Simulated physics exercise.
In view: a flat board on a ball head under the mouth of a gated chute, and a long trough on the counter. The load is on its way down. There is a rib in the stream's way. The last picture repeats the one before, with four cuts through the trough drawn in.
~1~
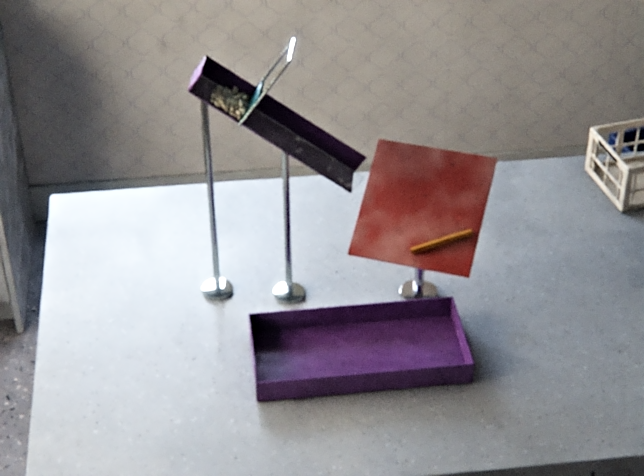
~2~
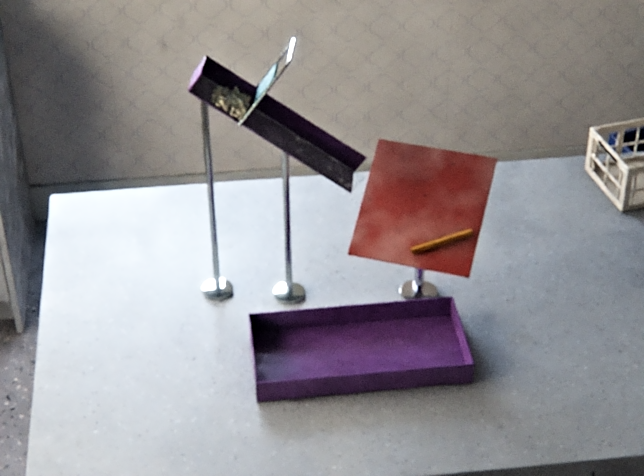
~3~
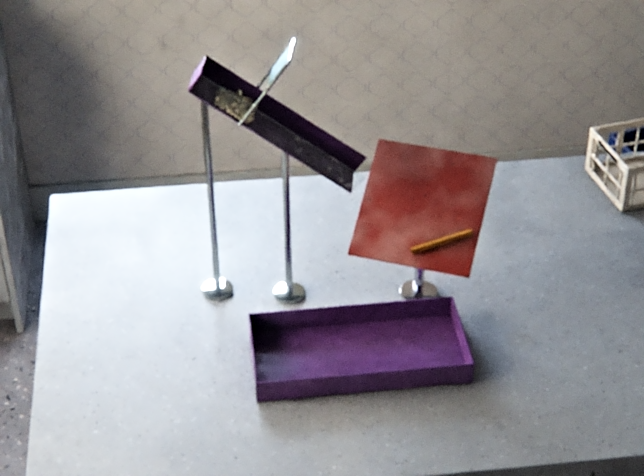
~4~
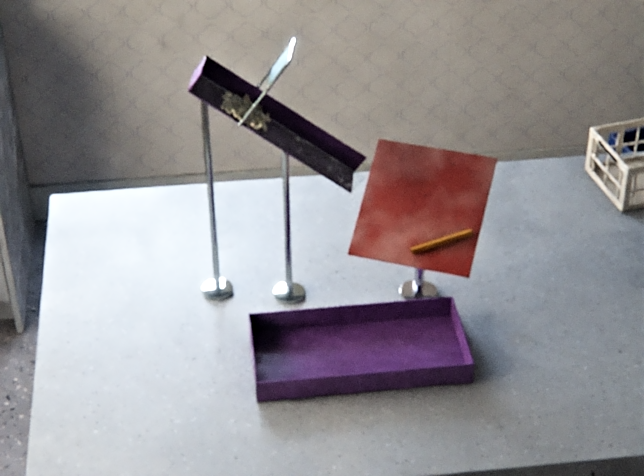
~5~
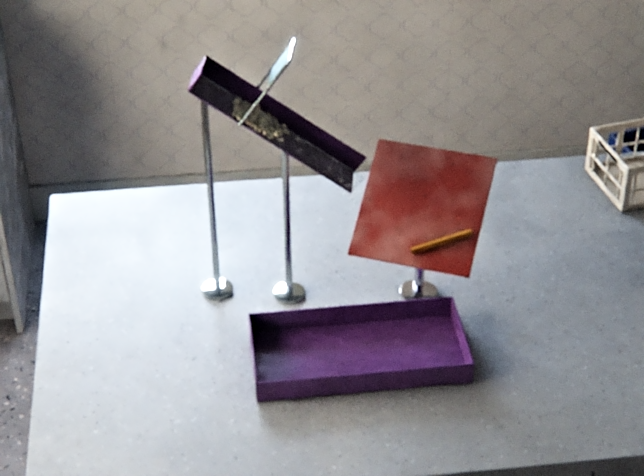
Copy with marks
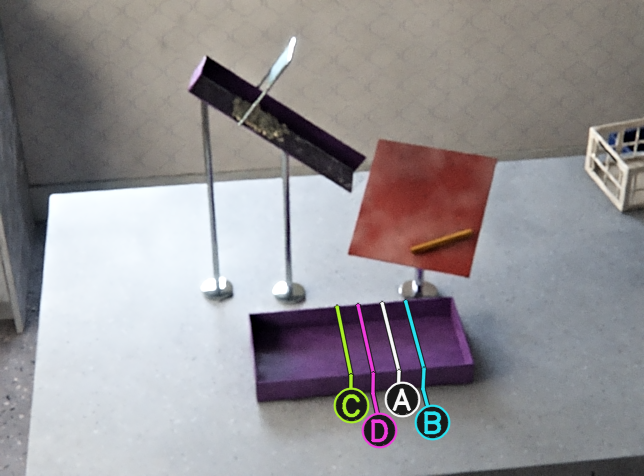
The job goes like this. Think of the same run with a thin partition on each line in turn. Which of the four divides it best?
Use line A.
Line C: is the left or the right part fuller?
Right.
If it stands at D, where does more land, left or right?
The right side.
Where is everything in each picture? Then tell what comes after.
The first frame shows load behind the gate near (234, 101), white beans; lip of the chute near (352, 183), sloping gently.
The second frame shows middle of the board near (423, 206), tilted fairly steeply; middle of its low edge near (407, 265); of its high edge near (437, 148).
The third frame shows front corners of the trough near (256, 382) and (474, 363), empty; front of the load near (252, 119).
The fourth frame shows middle of the load near (248, 109); its front near (268, 119), close to a quarter of the way to the lip; rib from (471, 230) to (411, 249).
The fifth frame shows middle of the load near (260, 118); its front near (287, 132), close to a third of the way to the lip.
On the marked copy, line A crosses the front rim at (398, 370); line B crosses the front rim at (423, 368); line C crosses the front rim at (350, 374); line D crosses the front rim at (373, 372).
Choosing A, of what is caught, close to half on the left of the divider, close to half on the right.
Choosing B, of what is caught, all but a few on the left of the divider, a small share on the right.
Choosing C, of what is caught, none at all on the left of the divider, the whole lot on the right.
Choosing D, of what is caught, only a few on the left of the divider, all but a few on the right.
